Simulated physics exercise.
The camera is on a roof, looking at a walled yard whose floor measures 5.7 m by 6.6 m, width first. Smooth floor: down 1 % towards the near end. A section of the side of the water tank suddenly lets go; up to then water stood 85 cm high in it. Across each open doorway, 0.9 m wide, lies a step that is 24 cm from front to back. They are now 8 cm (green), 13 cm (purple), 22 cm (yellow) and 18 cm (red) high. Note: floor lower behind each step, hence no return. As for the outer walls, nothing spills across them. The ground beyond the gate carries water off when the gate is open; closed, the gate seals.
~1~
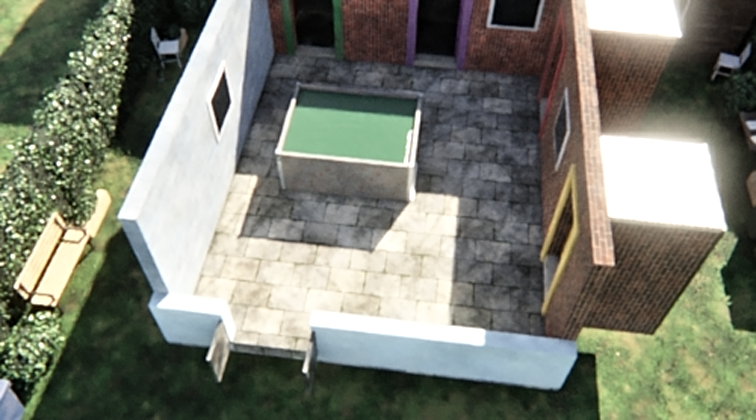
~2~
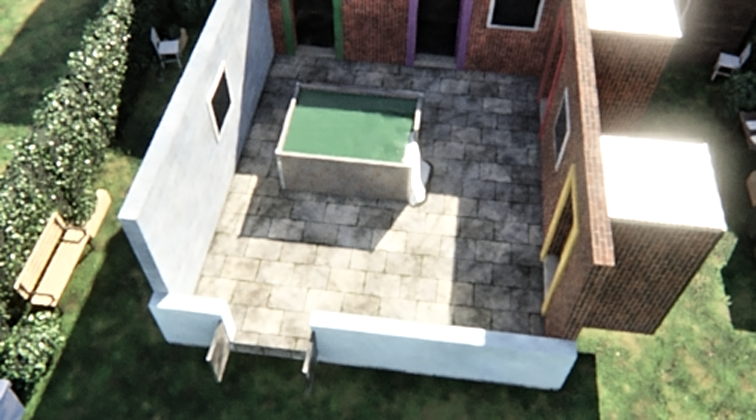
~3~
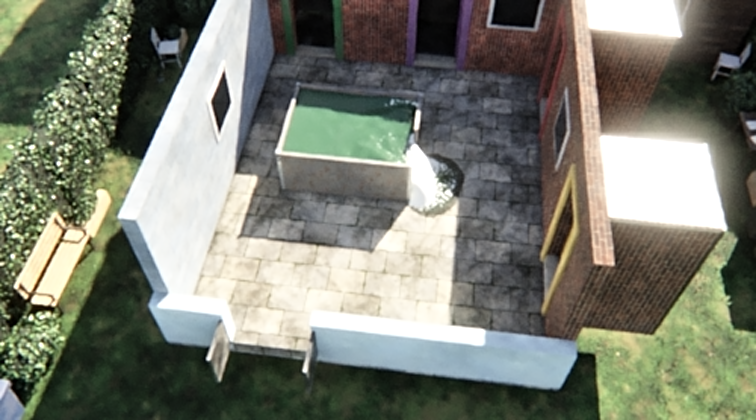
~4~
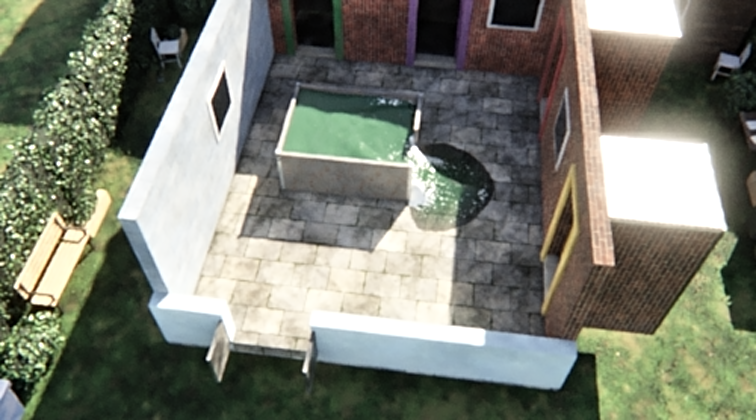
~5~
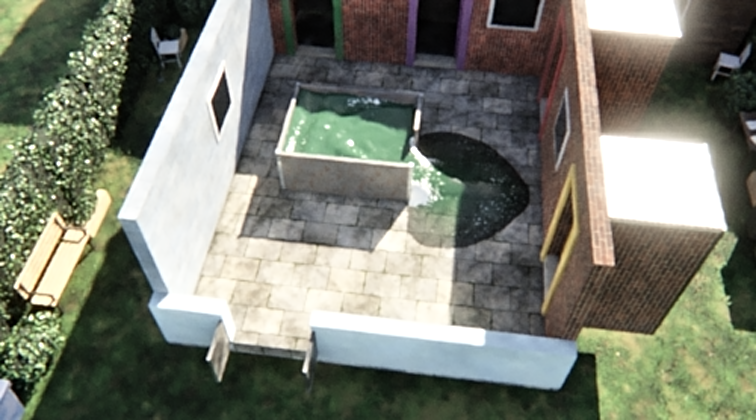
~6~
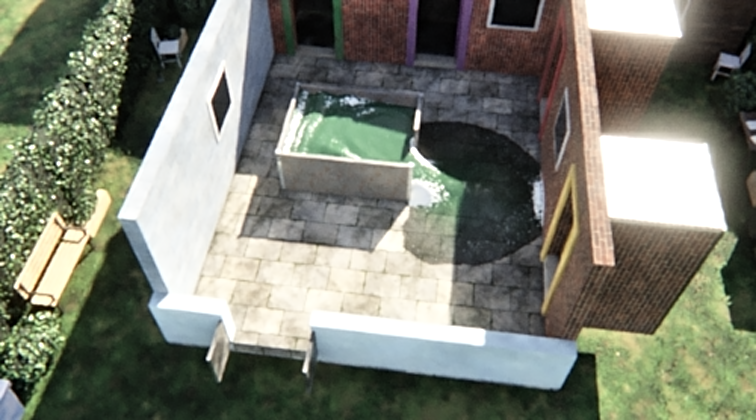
Water burst from the right side of a raised tank of green water in a walled yard, then spread across the paving in a widening dark pool that reached the brick wall on the right.
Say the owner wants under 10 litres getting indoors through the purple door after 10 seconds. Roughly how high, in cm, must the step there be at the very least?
At the very least some 6 cm.
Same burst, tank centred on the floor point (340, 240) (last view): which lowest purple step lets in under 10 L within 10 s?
Some 10.5 cm.
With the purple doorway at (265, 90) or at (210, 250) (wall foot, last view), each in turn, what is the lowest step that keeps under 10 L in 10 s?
Minimums: Roughly 13.0 cm and 13.5 cm.
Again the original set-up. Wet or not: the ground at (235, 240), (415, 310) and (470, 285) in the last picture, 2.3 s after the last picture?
In turn: Still dry, wet, wet.
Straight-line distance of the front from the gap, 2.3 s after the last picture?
About 4.0 m.
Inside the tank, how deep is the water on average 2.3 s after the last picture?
I'd put it near 39 cm.
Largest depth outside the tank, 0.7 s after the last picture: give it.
It gets to close to 45 centimetres there.
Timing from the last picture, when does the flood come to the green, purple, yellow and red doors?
Front arrival: Green 3.0 seconds, purple 1.8 seconds, yellow 0.3 seconds, red 0.4 seconds.
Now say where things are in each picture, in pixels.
The water tank at (352, 126) is whole and still, 85 cm deep; the purple door at (438, 28) is dry, in the first picture.
The front is at (429, 173), 0.3 m from the gap at (411, 168); 0.2 m2 of floor is wet, 85 cm left at the back, in the second picture.
Water pours out at (411, 171) and has run 0.9 m, to (457, 186); about 12 cm deep outside, 85 cm at the back, in the third picture.
Water pours out at (410, 172) and has run 1.4 m, to (487, 197); about 9 cm deep outside, 85 cm at the back, in the fourth picture.
The gap is at (410, 172), the front 2.1 m out at (523, 203); the back of the water tank holds 83 cm, in the fifth picture.
Water pours out at (410, 171) and has run 2.4 m, to (540, 229); about 5 cm deep outside, 73 cm at the back; 1.8 m in a straight line remain to the purple door at (438, 28), in the sixth picture.
Then, 0.7 s after the last picture water covers 25 % of the floor, deepest (45 cm) near (418, 187); it has not reached the purple door.
Then, 2.3 s after the last picture water covers 45 % of the floor, deepest (39 cm) near (528, 363); 8 cm at the purple door, 0 litres in over its 13 cm step.
Then, 9.3 s after the last picture water covers 100 % of the floor, deepest (16 cm) near (184, 322); 4 cm at the purple door, 0 litres in over its 13 cm step.
At the purple door as built, the water peaked near 10 cm, 2.9 s after the last picture.
With a step of 5 cm, 18 litres would have come in within the 10 s; with 7 cm, 5 litres. So under 10 litres takes about 6 cm.
